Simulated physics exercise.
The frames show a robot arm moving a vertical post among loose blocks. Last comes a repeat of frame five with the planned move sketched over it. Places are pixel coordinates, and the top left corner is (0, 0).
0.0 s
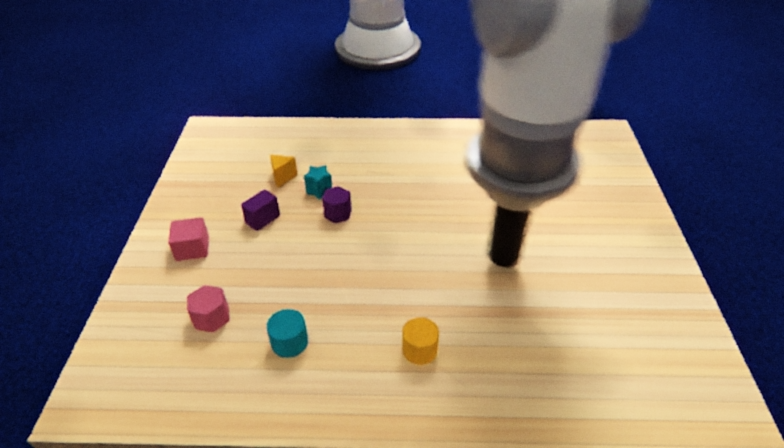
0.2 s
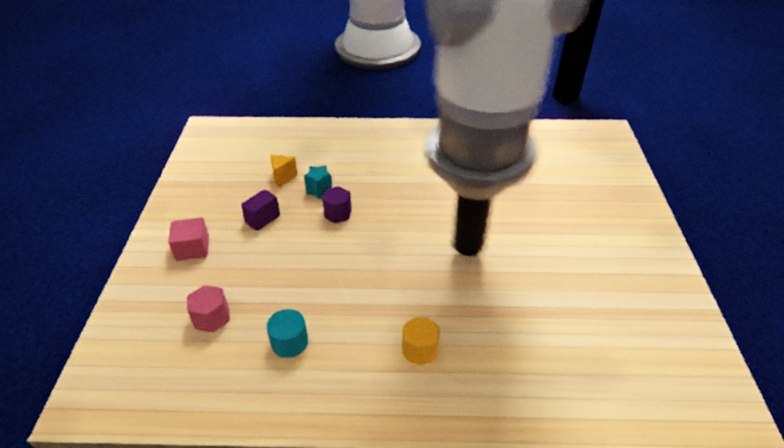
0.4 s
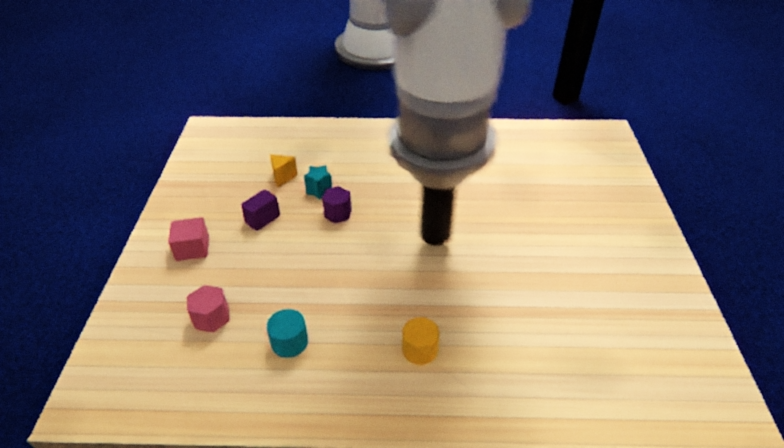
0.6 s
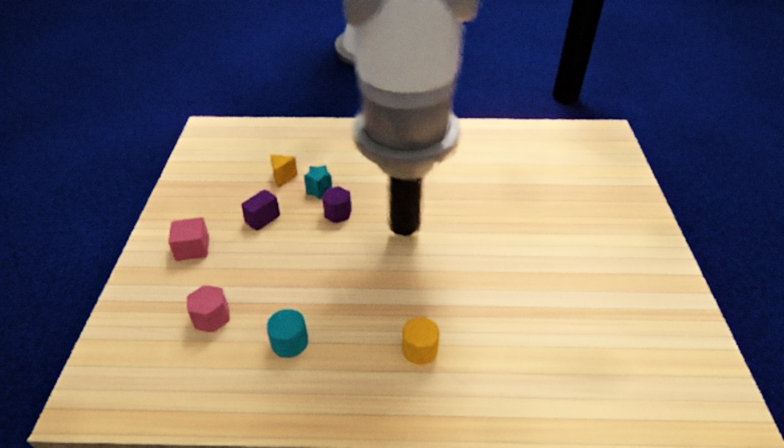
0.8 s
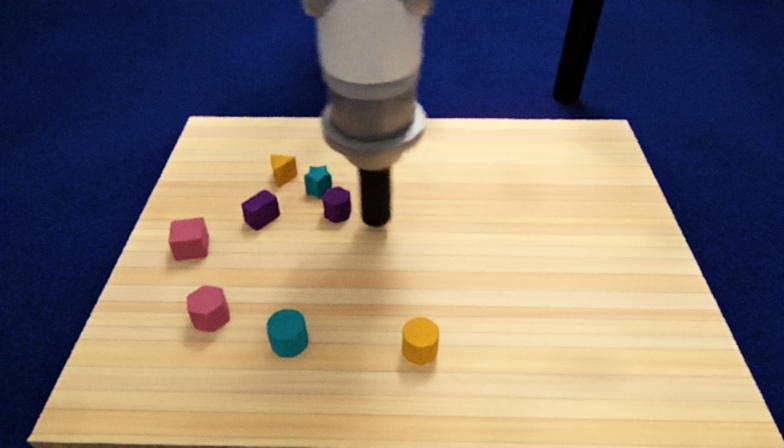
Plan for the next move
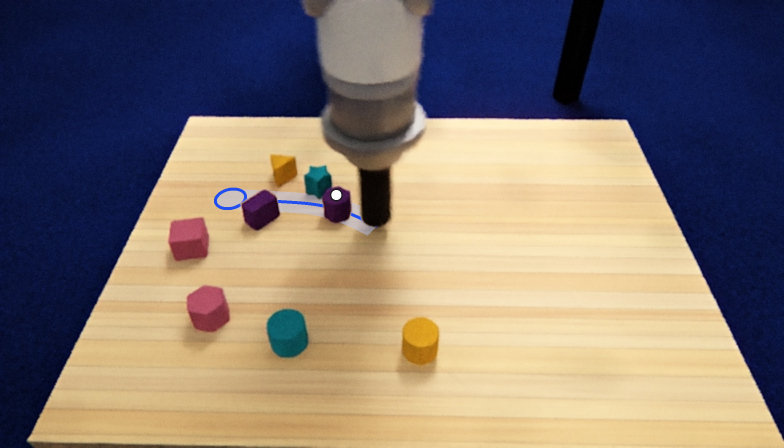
A pale wooden board lies on a deep blue surface, seen from above and in front by a still camera. Pink, purple, yellow and turquoise blocks sit across its left side, with a turquoise block and an orange one nearer the front. A grey-white robot arm moves its black post leftward and slightly back across the board, nearing the purple hexagon, while the blocks stay still.
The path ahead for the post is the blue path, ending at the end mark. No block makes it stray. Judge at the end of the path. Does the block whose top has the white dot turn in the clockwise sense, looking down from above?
Yes, that is how it ends up.
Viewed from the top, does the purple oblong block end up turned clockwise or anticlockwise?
Looking down, it rotates anti-clockwise.
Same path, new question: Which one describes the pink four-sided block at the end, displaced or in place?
Once the path ends, it is where it was.
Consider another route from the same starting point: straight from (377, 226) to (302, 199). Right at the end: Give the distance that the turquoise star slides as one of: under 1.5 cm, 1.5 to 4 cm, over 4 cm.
Range: 1.5 to 4 cm.
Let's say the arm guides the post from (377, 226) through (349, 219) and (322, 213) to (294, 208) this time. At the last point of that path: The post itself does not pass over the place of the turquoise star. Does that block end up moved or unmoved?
That block is shifted.
Path on the board, from (377, 226) through (307, 204) to (231, 199); the dot is on the purple hexagon.
The first path, step by step. One third of the way, post at (330, 198); turquoise star at (312, 169), turned 55° clockwise; purple hexagon at (303, 183).
Two thirds of the way, post at (279, 192); yellow three-sided block at (277, 159), turned 35° clockwise; turquoise star at (307, 166), turned 100° clockwise; purple hexagon at (257, 173), turned 40° clockwise.
At the end, post at (228, 189); pink four-sided block in place; purple oblong block at (248, 203), turned 35° anticlockwise; yellow three-sided block at (277, 159), turned 35° clockwise; turquoise star at (307, 166), turned 100° clockwise; purple hexagon at (226, 163), turned 130° clockwise.
